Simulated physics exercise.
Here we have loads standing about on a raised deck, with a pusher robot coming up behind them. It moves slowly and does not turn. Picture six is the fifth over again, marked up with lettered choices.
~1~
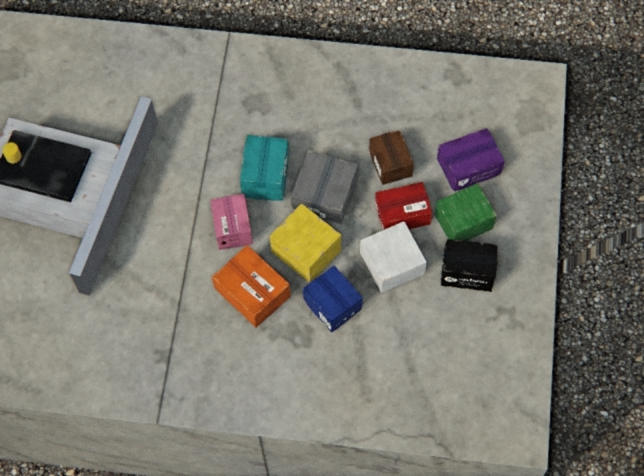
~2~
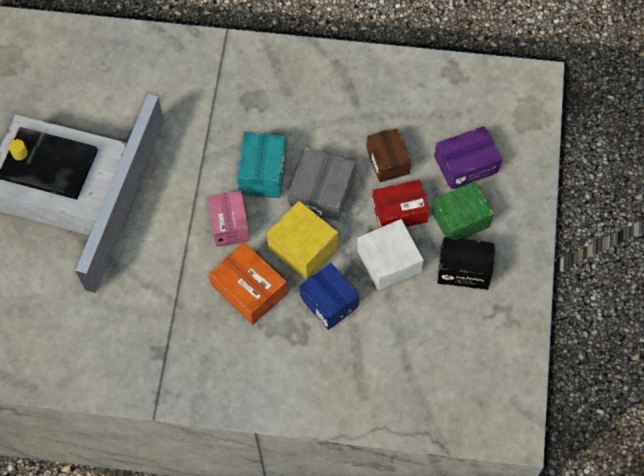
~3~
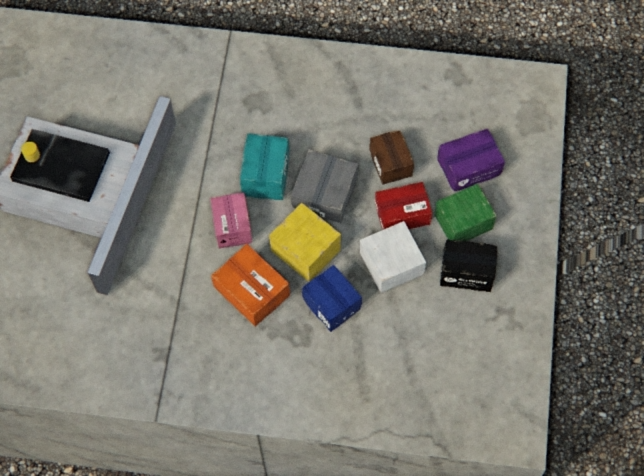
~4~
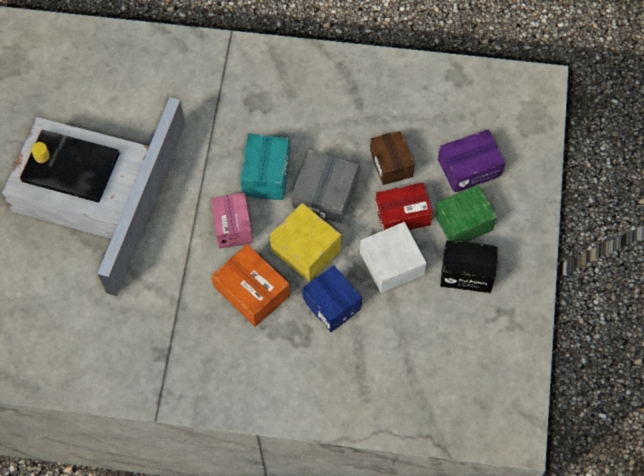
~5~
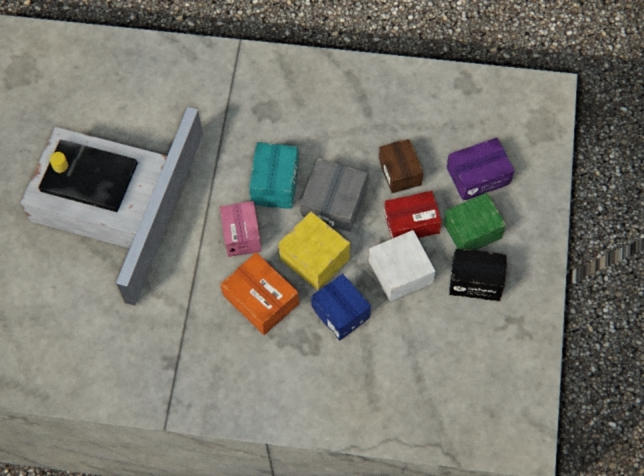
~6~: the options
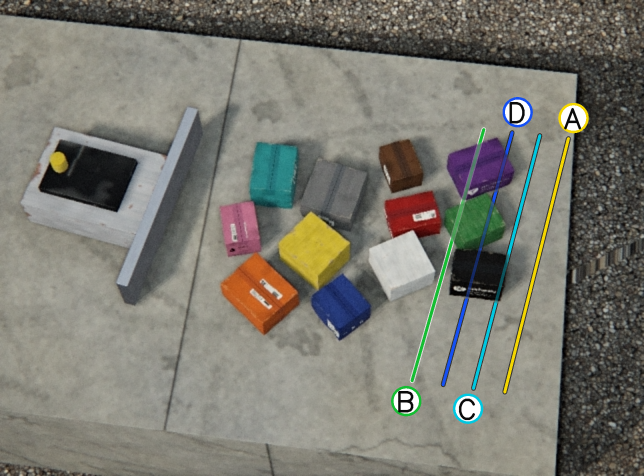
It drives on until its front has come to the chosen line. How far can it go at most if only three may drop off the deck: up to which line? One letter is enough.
As far as mark B.
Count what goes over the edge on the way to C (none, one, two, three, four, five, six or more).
By then, six or more.
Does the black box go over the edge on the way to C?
Yes.
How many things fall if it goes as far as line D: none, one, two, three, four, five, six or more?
By then, four.
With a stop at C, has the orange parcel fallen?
By then, no.
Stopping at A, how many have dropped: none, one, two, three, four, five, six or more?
In all, six or more.
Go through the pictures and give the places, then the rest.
Blue parcel (333, 299); white crate (393, 257); yellow crate (306, 243), in the first picture.
Robot (54, 164); black box (466, 263), in the second picture.
Robot (67, 166); turquoise parcel (265, 166), in the third picture.
Robot (76, 167); pink parcel (232, 220), in the fourth picture.
Robot (94, 176); purple parcel (480, 169); brown parcel (401, 166); grey box (334, 195), in the fifth picture.
On the marked copy, A at (538, 259); B at (450, 249); C at (508, 256); D at (479, 253).
With B. Early on, robot (196, 188); orange parcel (284, 295); turquoise parcel (305, 181).
Further on, robot (300, 199); green crate (551, 244); black box (525, 289).
At the end, robot (380, 208); black box over the edge; green crate over the edge; three fallen.
As for the rest, A drops nine; C drops seven; D drops four.
